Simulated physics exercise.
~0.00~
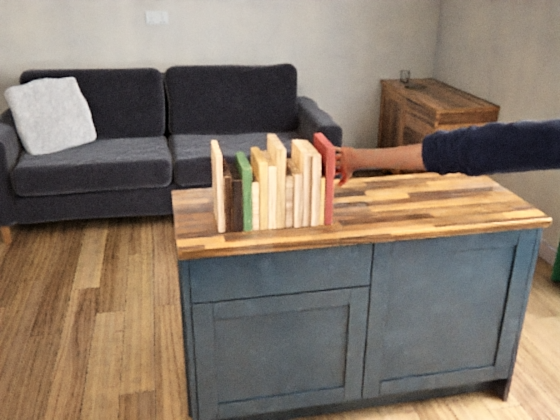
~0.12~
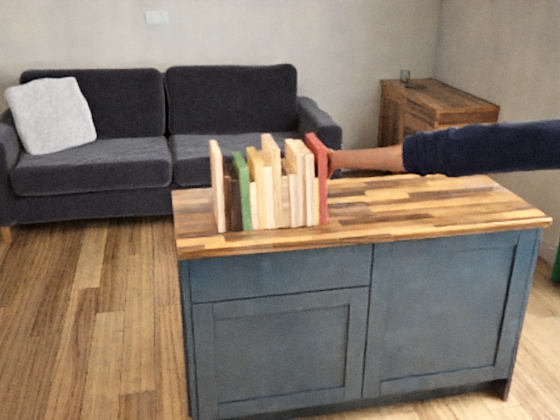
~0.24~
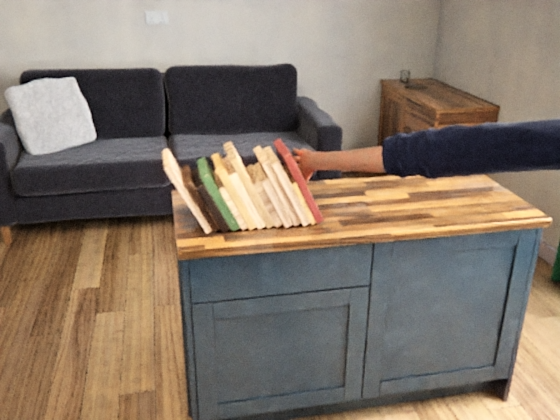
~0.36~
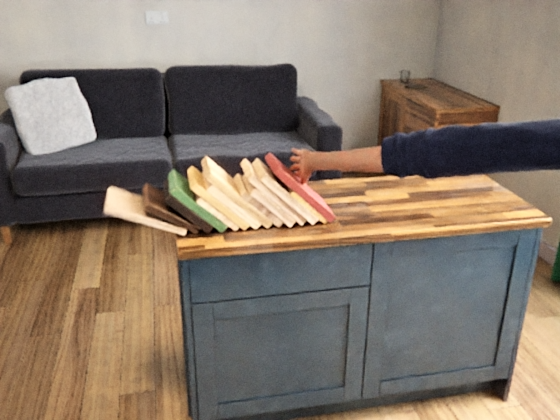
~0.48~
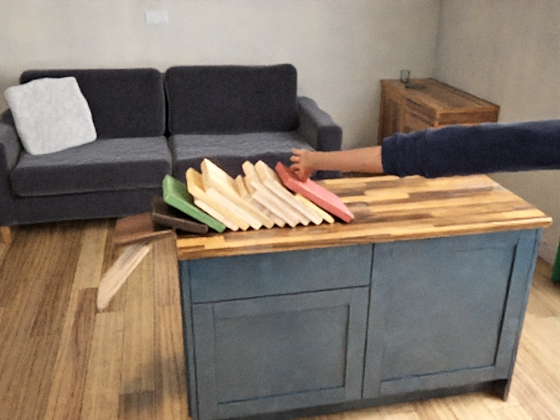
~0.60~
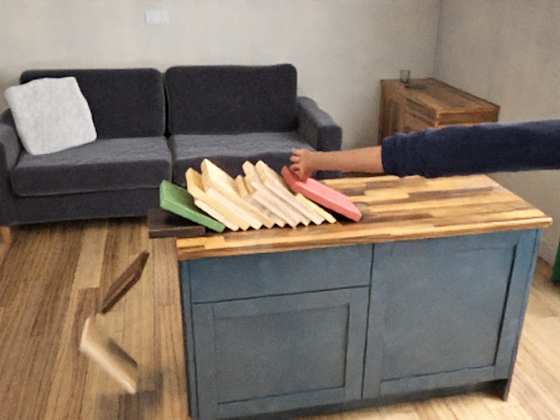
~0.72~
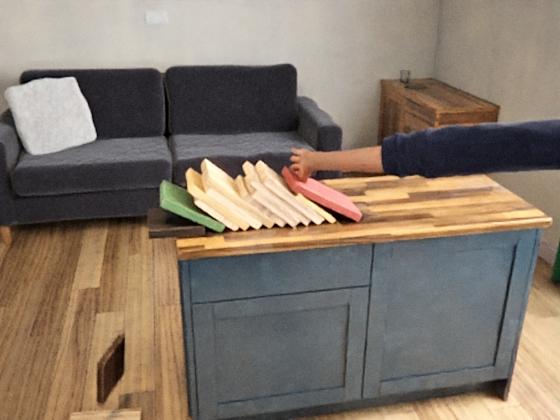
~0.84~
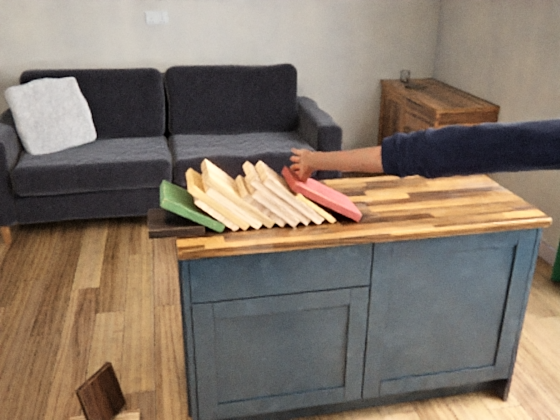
A hand pushed a row of upright wooden boards leftward along a cabinet top until they toppled over, and two slid off the left edge and tumbled to the floor, while the green and red ones stayed on top, tilted over with the rest.
